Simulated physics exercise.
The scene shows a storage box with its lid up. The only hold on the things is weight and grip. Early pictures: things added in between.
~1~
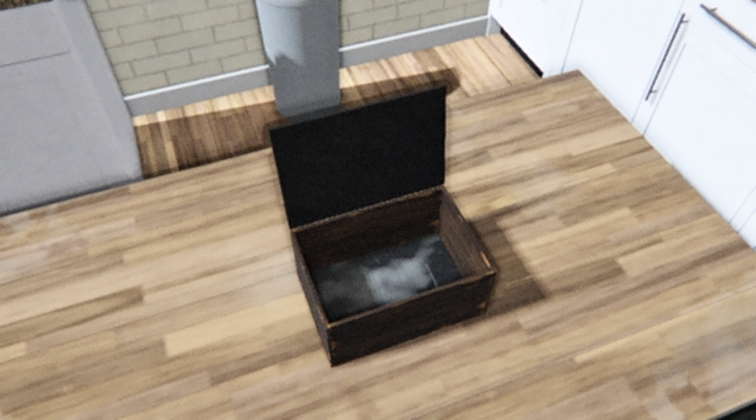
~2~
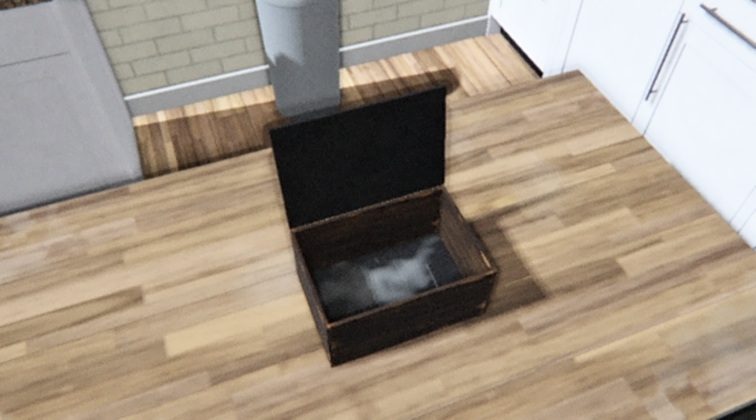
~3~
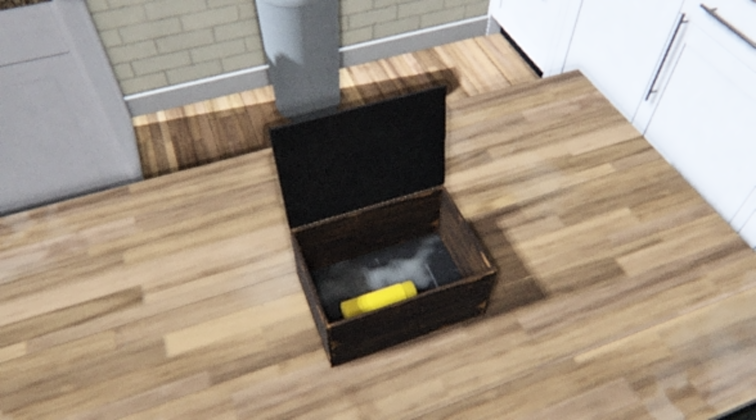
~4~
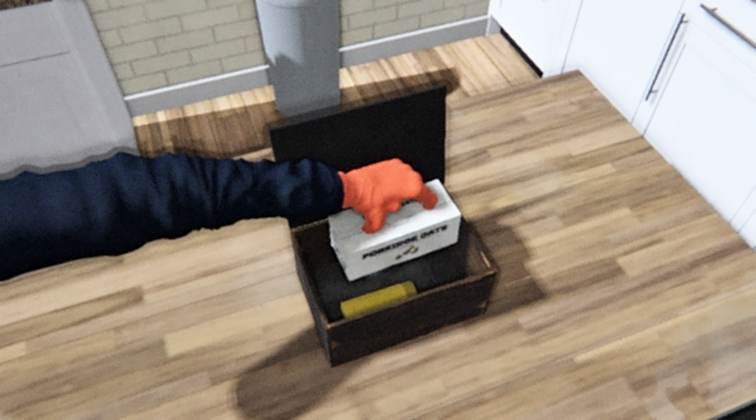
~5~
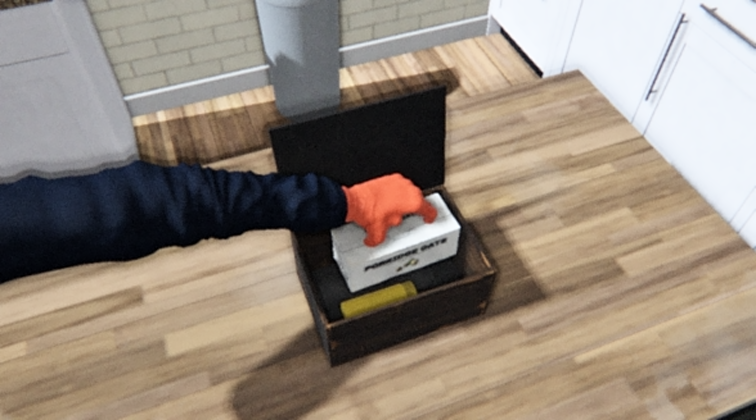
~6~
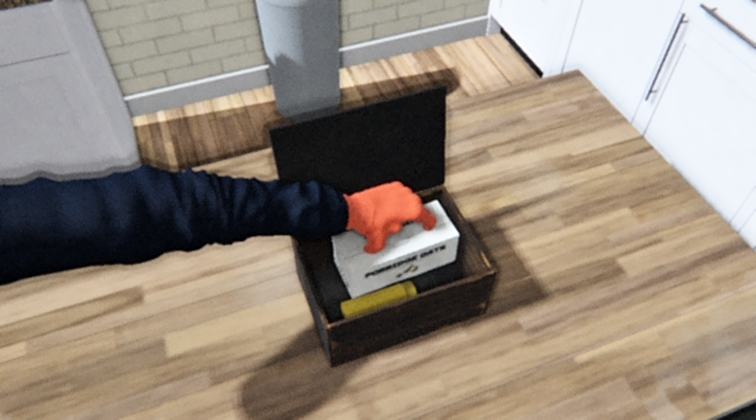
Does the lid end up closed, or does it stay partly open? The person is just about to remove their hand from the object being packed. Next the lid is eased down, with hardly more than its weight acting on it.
The lid ends up closed.
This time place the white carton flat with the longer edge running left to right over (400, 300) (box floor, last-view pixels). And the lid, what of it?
Once it's packed that way, the lid settles all the way.
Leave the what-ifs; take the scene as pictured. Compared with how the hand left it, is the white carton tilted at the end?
Once everything settles, it keeps its original angle.
Then, 0.90 s past the last view, lid starting down; white carton displaced a little near (392, 261); yellow shaker displaced about its own width.
Then, 1.60 s past the last view, lid 59° above the rim; white carton displaced a little near (392, 261); yellow shaker displaced about its own width.
Then, 2.10 s past the last view, lid 21° above the rim; white carton displaced a little near (392, 261); yellow shaker displaced about its own width.
Finally, lid shut; moved from the start, white carton; yellow shaker still in place. Final places as the last picture's camera would see them, white carton near (392, 261).
